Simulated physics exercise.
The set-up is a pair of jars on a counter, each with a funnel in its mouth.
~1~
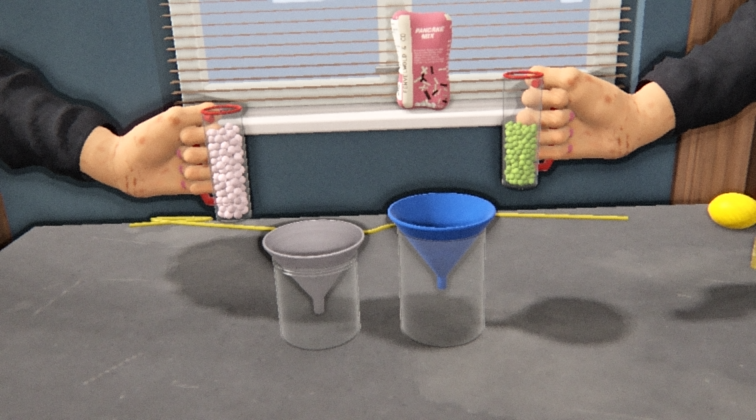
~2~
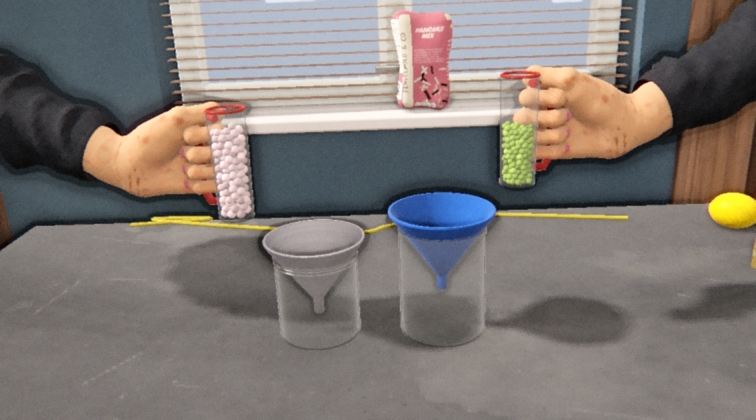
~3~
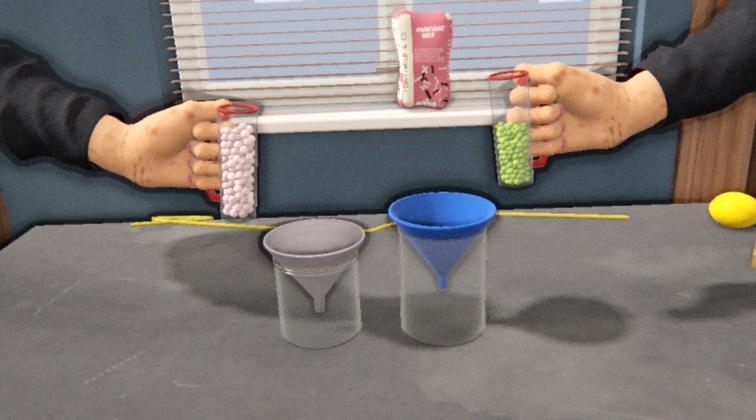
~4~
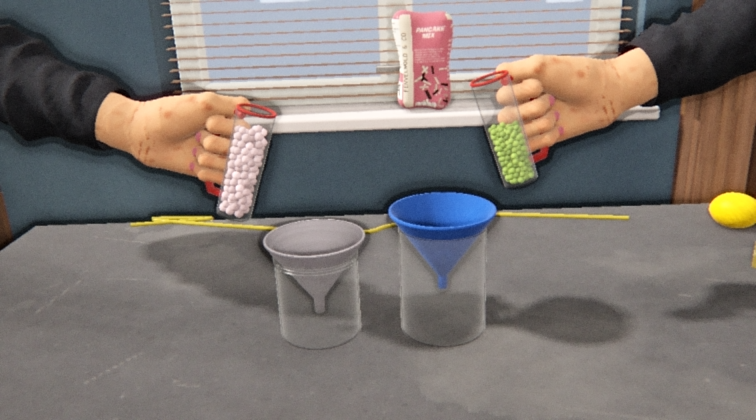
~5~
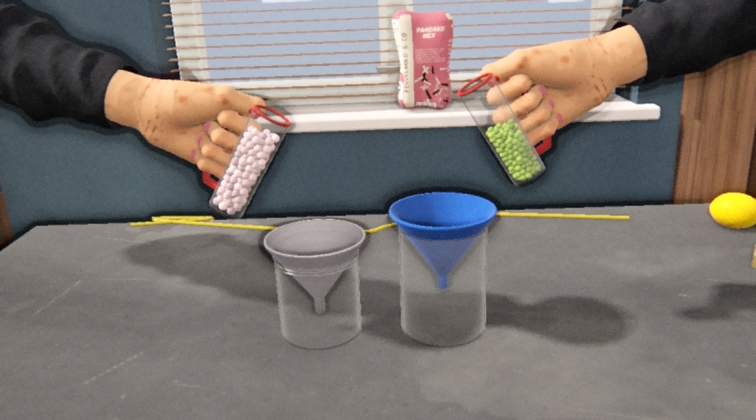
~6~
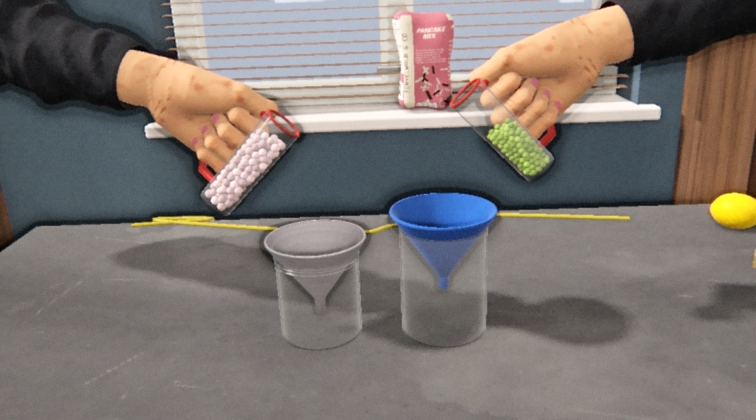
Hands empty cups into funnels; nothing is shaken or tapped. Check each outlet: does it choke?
Left funnel: Yes, it chokes; right funnel: Yes, it chokes.
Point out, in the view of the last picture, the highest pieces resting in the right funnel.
About (427, 241).
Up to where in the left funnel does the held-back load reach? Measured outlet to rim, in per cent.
Roughly 80 percent.
Then, 0.20 s later than the last frame, left, every one still in the cup; right, every one still in the cup.
Then, 0.45 s later than the last frame, left, every one still in the cup; right, every one still in the cup.
Then, 0.72 s later than the last frame, left, the larger part still in the cup, about a tenth in or over the funnel; right, almost all still in the cup, just a few in or over the funnel.
When it is over, left, every one stuck in the funnel, not one down in the jar; right, almost all stuck in the funnel, just a few down in the jar.
